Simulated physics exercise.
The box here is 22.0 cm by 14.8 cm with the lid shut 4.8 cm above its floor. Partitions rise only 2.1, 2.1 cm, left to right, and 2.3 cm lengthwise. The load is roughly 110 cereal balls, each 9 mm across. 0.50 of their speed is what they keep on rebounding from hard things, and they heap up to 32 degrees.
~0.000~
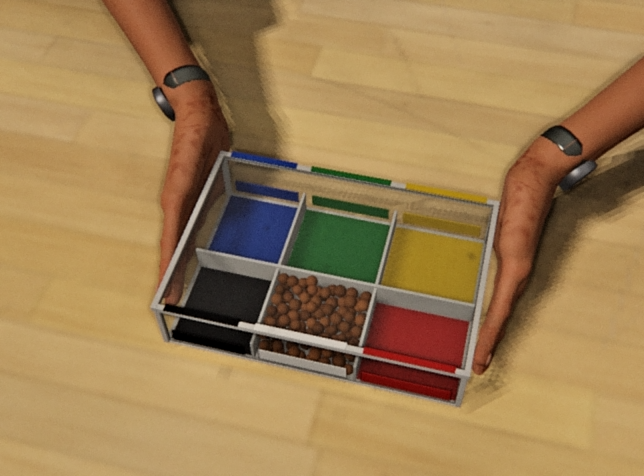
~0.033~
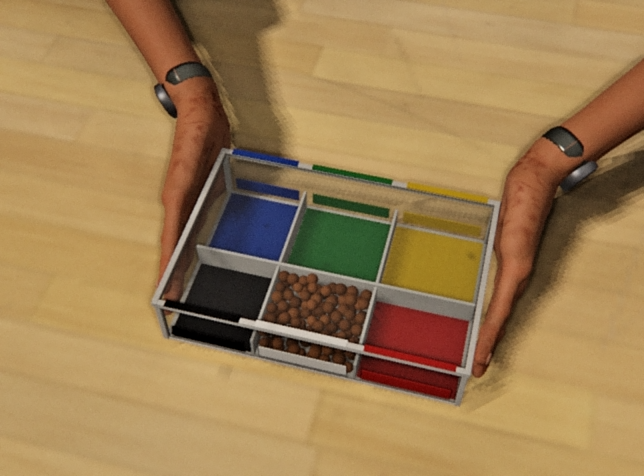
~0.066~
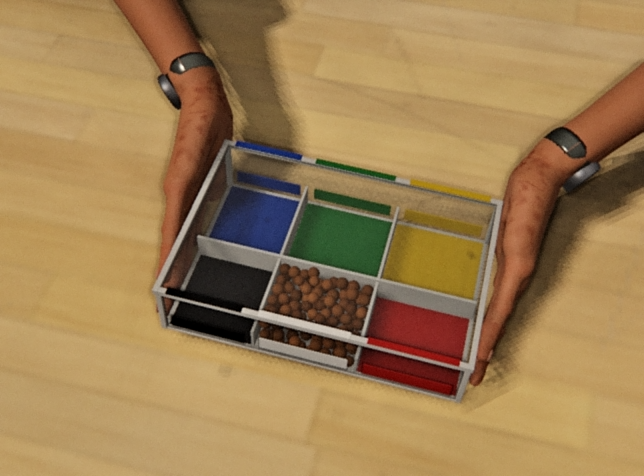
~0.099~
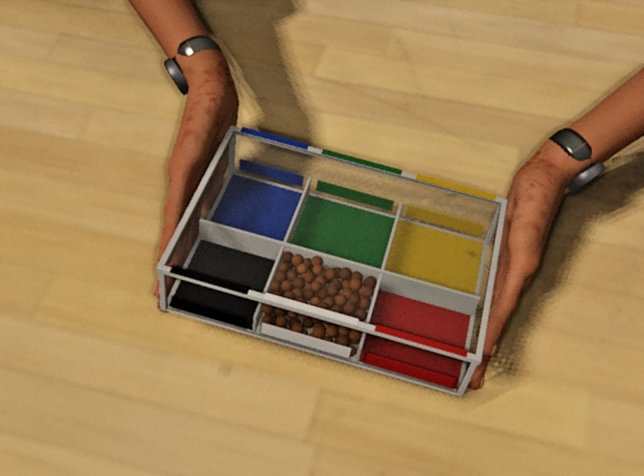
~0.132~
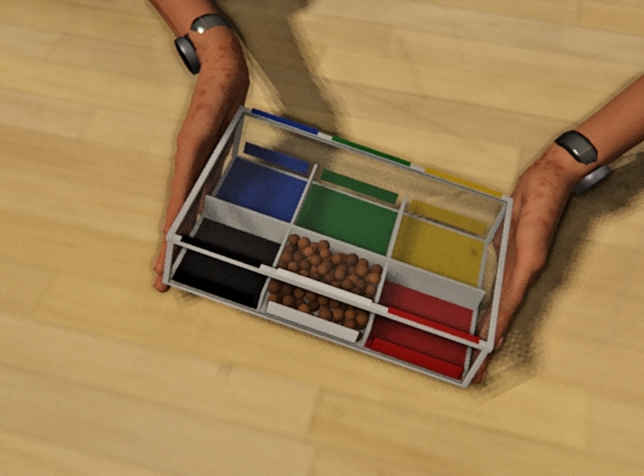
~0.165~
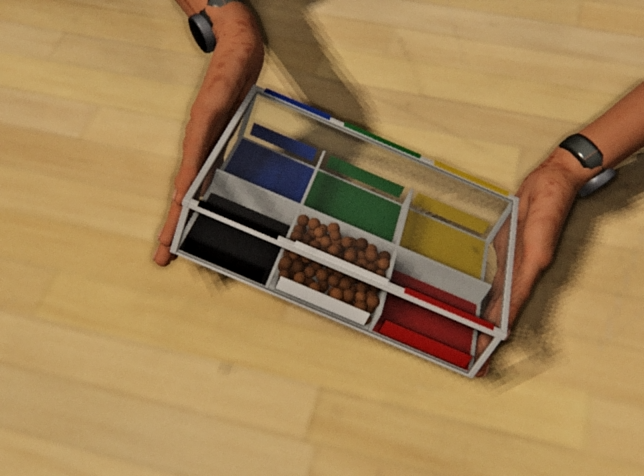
The clip shows two hands holding a clear box with six coloured compartments, small brown balls filling the white one at the front middle, then tilting the box increasingly as its left side rises and the balls stay in their compartment.
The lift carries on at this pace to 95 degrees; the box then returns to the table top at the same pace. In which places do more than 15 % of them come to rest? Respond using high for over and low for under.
Red low, blue low, green low, yellow high, white low, black low.
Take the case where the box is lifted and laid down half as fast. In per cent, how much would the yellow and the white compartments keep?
I'd say yellow 95 percent, white 5 percent.
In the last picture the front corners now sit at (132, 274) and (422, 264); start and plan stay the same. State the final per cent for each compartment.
So it works out as red at 0 percent, blue at 60 percent, green at 0 percent, yellow at 0 percent, white at 10 percent and black at 35 percent.
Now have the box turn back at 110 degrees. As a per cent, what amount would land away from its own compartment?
Estimate: Around 100 %.
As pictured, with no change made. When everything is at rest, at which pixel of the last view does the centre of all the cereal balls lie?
About (452, 262).
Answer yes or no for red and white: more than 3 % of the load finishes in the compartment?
For red, it does; for white, it does.
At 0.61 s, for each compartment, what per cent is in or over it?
Red = 15, blue = 0, green = 15, yellow = 30, white = 45, black = 0 (per cent).
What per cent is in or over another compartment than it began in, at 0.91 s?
I'd put it at about 90 per cent.
Then, at 0.61 s, tilt 94 degrees; red 15 %, green 15 %, yellow 30 %, white 45 %.
After 0.91 s, tilt 39 degrees; red 10 %, yellow 80 %, white 10 %.
After 1.31 s, tilt 0 degrees; red 10 %, yellow 80 %, white 10 %.
By 1.6 s all is still; red 10 %, blue 0 %, green 0 %, yellow 80 %, white 10 %, black 0 %.
